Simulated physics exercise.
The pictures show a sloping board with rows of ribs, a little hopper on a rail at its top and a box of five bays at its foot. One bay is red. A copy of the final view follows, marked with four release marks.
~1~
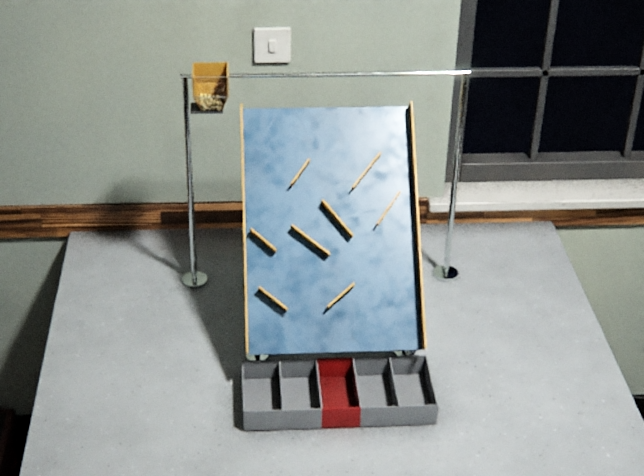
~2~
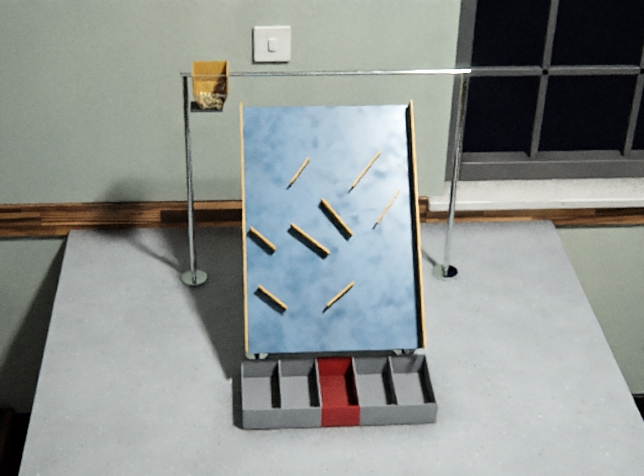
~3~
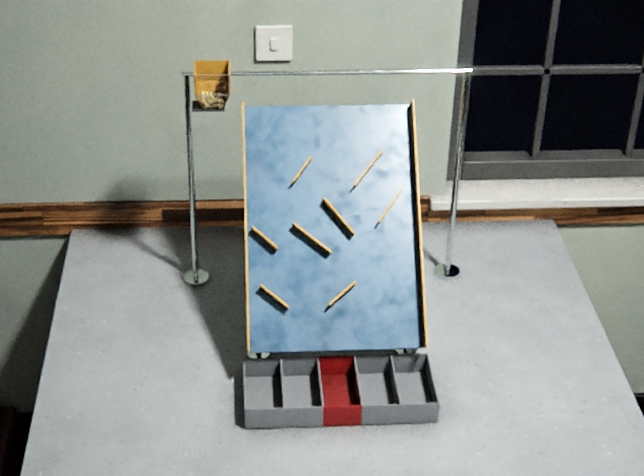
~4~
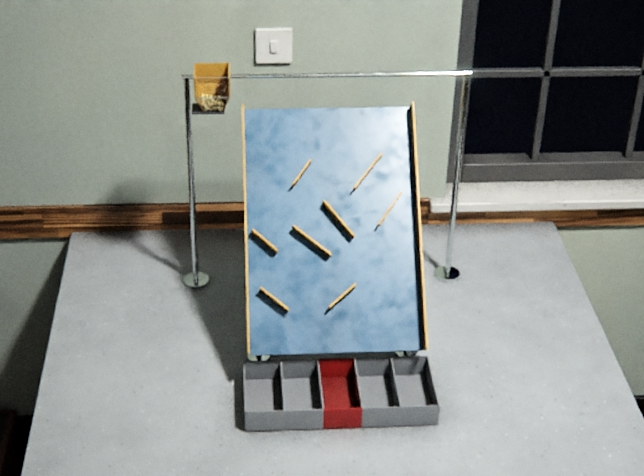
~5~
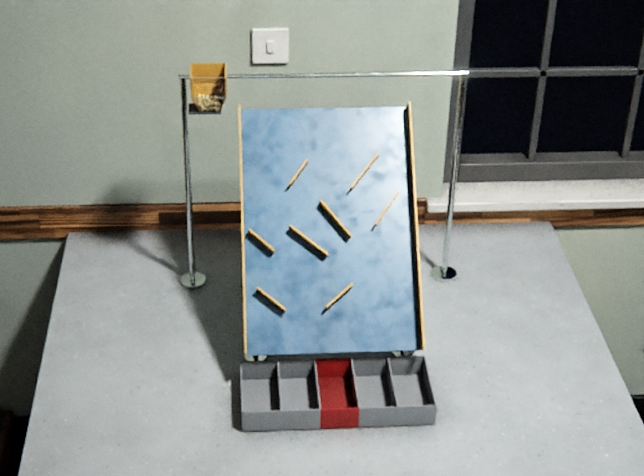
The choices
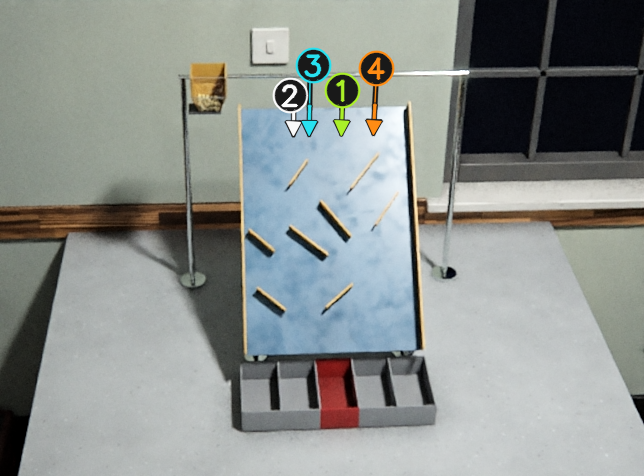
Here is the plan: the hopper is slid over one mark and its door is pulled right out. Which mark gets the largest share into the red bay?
The answer is mark 2.
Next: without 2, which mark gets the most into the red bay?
The answer is 3.
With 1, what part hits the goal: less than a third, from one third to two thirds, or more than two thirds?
It is less than a third.
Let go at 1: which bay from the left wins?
It is the fifth one.
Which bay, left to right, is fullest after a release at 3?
It is the fifth one.
On the marked copy, mark 1 meets the board at (341, 130); mark 2 meets the board at (293, 130); mark 3 meets the board at (309, 130); mark 4 meets the board at (373, 129).
Choosing 1, only a few in the red bay, the bulk in other bays, a small share outside the box.
Choosing 2, close to a third in the red bay, close to half in other bays, a small share outside the box.
Choosing 3, a small share in the red bay, the bulk in other bays, a small share outside the box.
Choosing 4, none at all in the red bay, the bulk in other bays, a small share outside the box.
